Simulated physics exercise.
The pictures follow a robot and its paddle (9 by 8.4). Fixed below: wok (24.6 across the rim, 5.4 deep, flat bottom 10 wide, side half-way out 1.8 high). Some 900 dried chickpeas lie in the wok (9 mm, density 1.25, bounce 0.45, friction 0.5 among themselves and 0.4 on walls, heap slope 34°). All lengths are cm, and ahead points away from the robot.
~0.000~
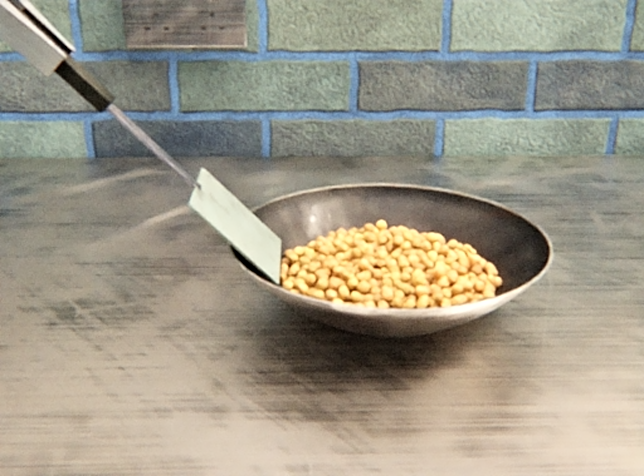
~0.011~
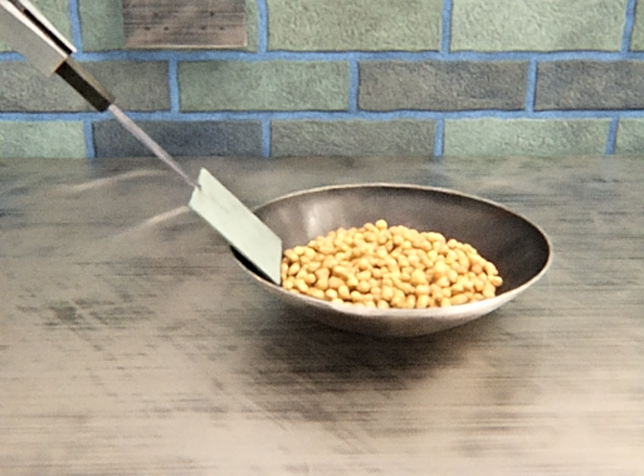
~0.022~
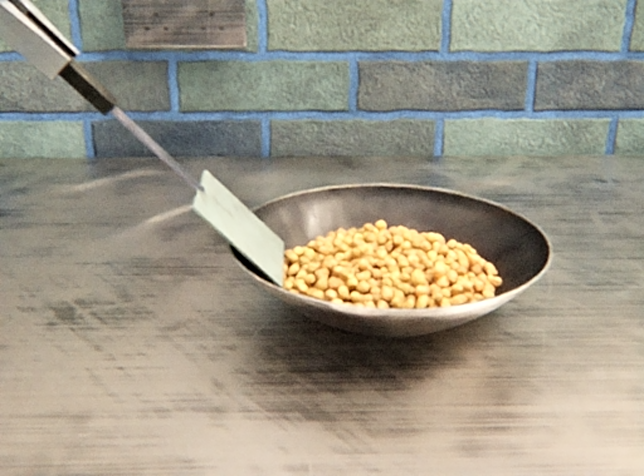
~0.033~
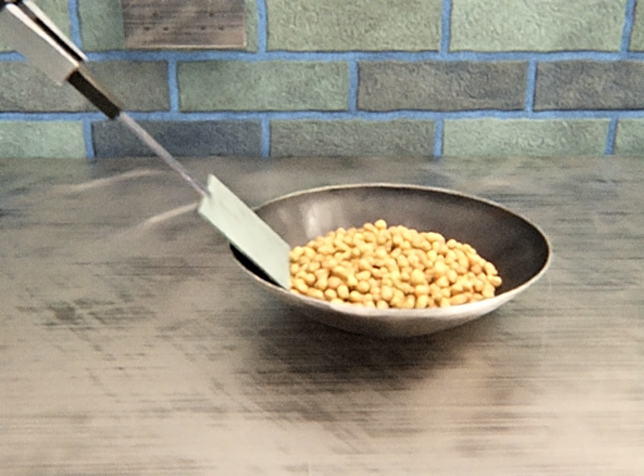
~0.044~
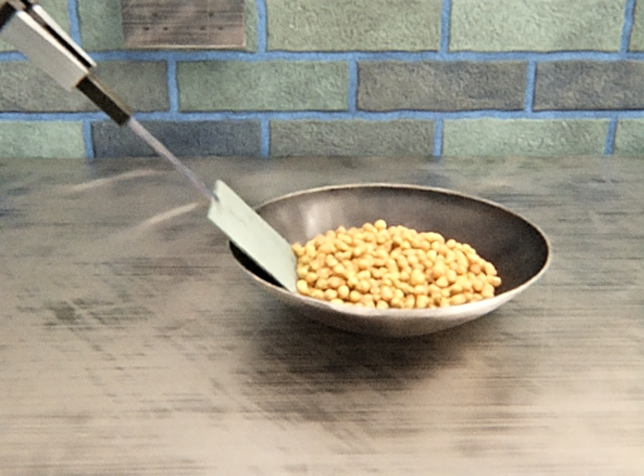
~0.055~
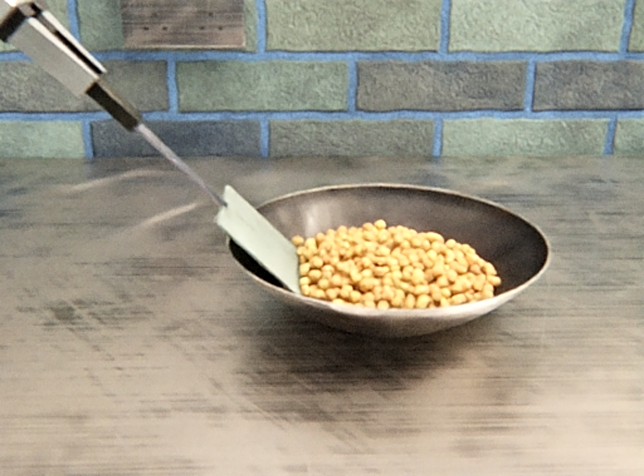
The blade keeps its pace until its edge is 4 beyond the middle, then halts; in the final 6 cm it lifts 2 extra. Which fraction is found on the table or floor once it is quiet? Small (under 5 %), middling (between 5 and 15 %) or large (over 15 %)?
On the table or floor the share is small, under 5 %.
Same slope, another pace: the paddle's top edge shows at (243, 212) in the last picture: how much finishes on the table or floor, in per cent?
About 10 per cent.
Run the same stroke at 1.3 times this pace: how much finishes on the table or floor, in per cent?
About 0 per cent.
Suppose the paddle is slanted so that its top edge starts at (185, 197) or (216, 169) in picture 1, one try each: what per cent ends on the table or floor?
About 0 and 0 per cent.
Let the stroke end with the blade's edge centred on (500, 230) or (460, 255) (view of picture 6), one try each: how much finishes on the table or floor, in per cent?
About 40 and 10 per cent.
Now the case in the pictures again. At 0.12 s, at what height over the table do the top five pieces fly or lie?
Some 6 cm.
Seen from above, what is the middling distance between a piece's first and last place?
About 4 cm.
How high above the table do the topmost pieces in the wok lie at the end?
About 6.5 cm.
After 0.12 s, sloping 46°, highest piece 6 above the table; 900 in the wok.
After 0.18 s, sloping 46°, highest piece 6 above the table; 900 in the wok.
After 0.41 s, sloping 46°, highest piece 7 above the table; 899 in the wok, 1 on the table or floor.
After 1.46 s, sloping 46°, highest piece 6 above the table; 899 in the wok, 1 on the table or floor.
At rest, 899 in the wok, 1 on the table or floor. That is 0 % on the table or floor.
